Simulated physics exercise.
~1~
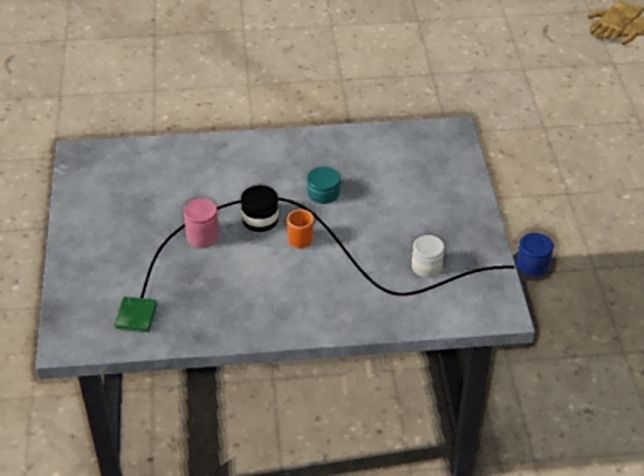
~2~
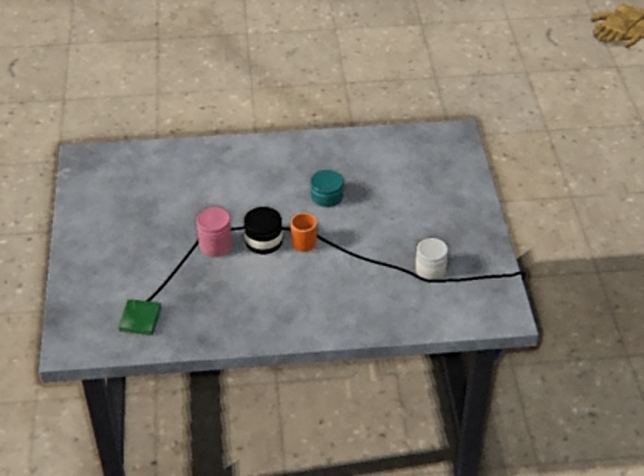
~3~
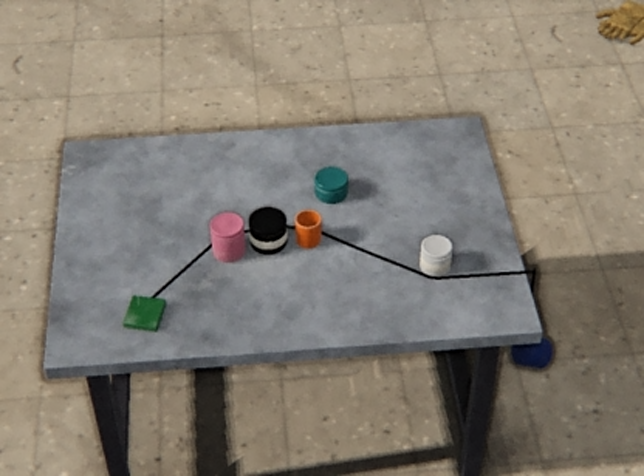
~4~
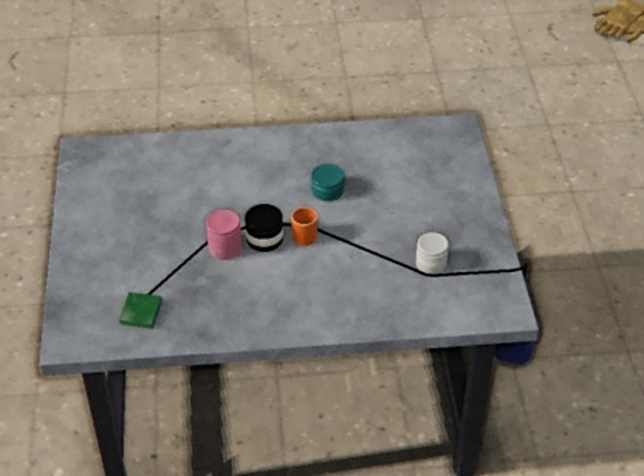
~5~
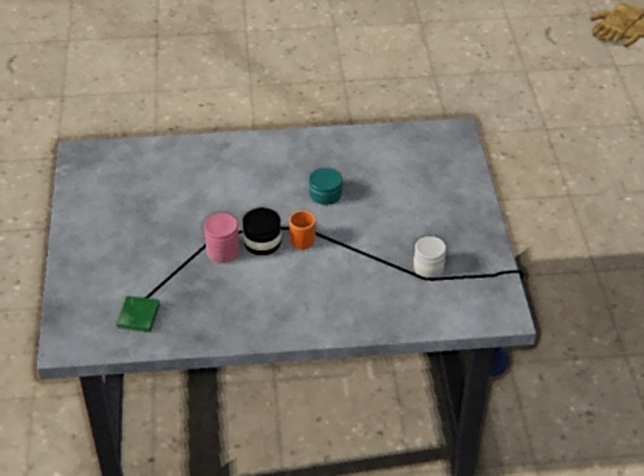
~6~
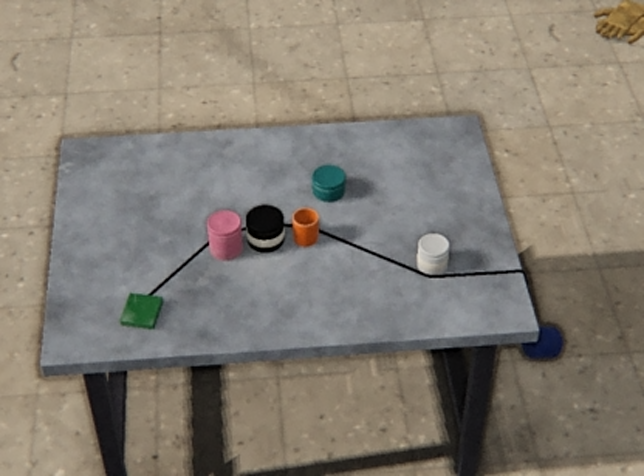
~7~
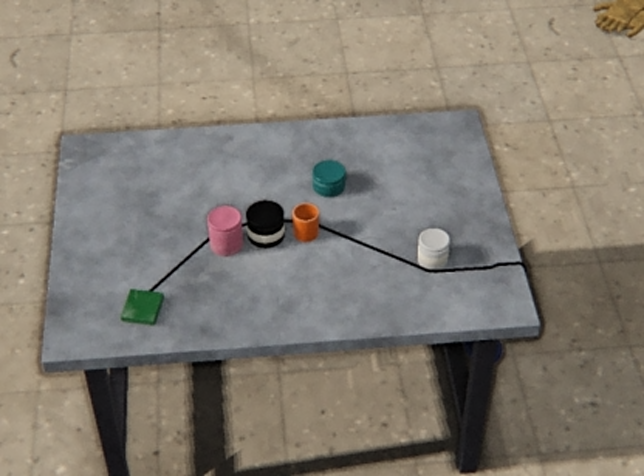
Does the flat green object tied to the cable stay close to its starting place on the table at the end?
Yes, the green object stays practically where it started. The black canister, by contrast, slides a short way toward the near side of the table.
